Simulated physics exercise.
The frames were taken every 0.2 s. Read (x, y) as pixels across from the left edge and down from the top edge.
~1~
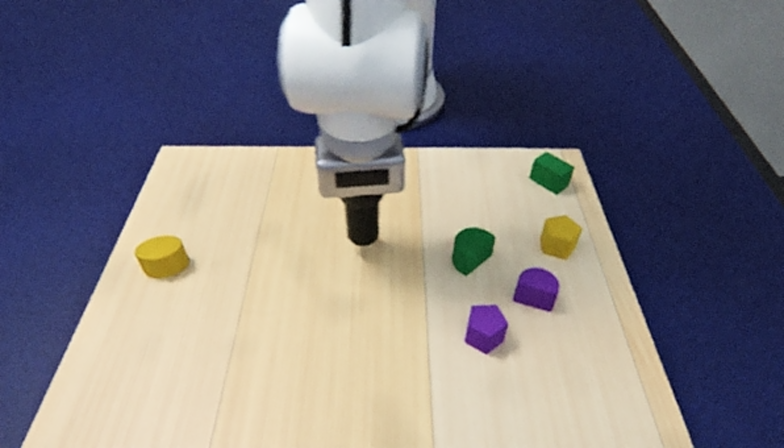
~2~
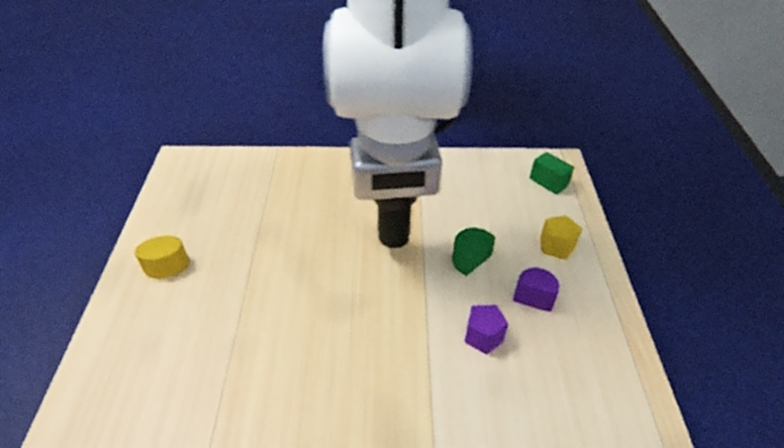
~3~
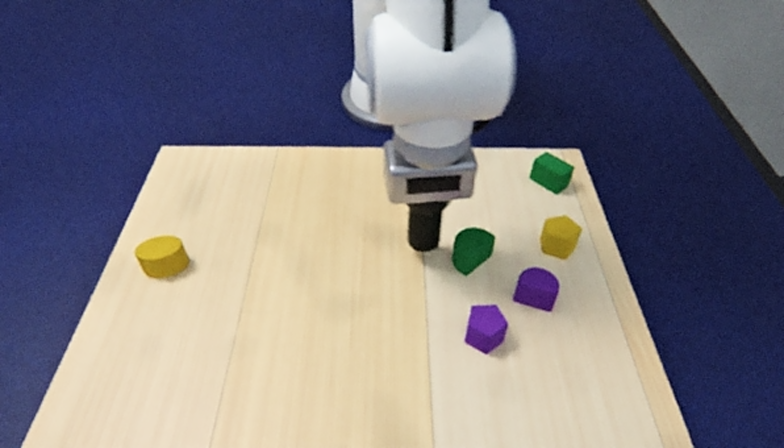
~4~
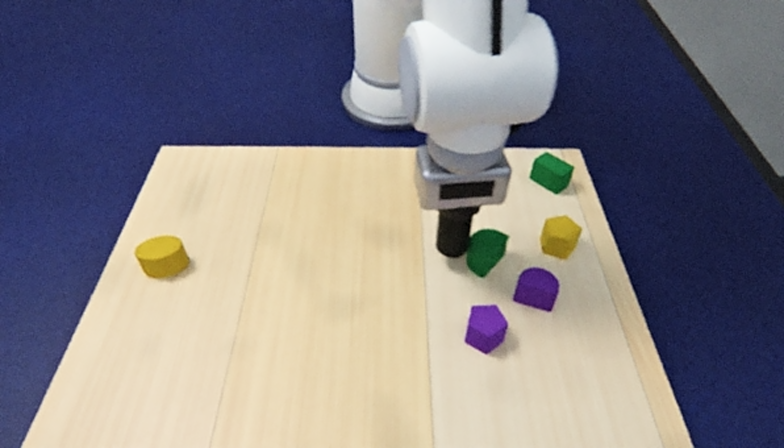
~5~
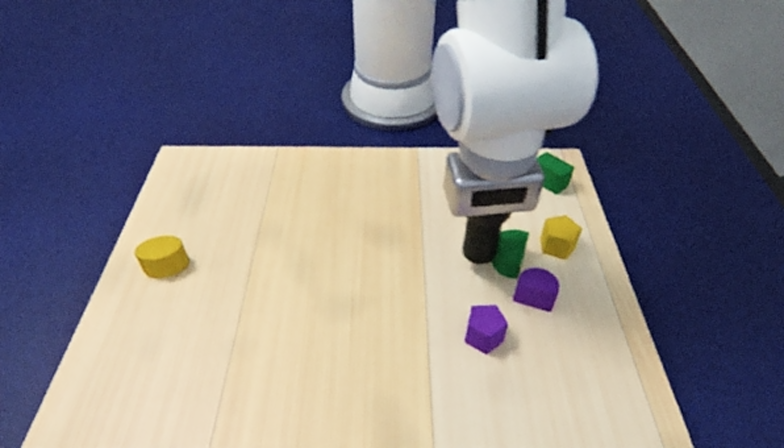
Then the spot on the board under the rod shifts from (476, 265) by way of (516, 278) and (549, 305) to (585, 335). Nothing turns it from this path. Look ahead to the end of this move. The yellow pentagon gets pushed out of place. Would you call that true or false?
That is false.
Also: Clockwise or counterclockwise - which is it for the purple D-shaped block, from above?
Spin direction: Clockwise.
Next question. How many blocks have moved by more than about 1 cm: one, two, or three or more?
It's going to be two.
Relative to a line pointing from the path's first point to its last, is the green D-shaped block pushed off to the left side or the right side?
Moves left.
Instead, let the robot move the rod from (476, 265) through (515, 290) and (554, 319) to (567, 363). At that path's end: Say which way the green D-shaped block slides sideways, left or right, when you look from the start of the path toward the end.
So, looking from the first point of the path to the last, the green D-shaped block moves leftwards.
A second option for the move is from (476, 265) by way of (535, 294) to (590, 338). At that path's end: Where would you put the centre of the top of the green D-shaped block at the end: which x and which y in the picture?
By then it is at (540, 244).
What follows on the original path. One third of the way, rod (520, 265); green D-shaped block (545, 243), turned 55° anticlockwise; purple D-shaped block (545, 283).
Two thirds of the way, rod (554, 293); green D-shaped block (545, 243), turned 55° anticlockwise; purple D-shaped block (580, 314), turned 15° clockwise.
At the end, rod (591, 323); green D-shaped block (545, 243), turned 55° anticlockwise; purple D-shaped block (616, 349), turned 25° clockwise; yellow pentagon still.
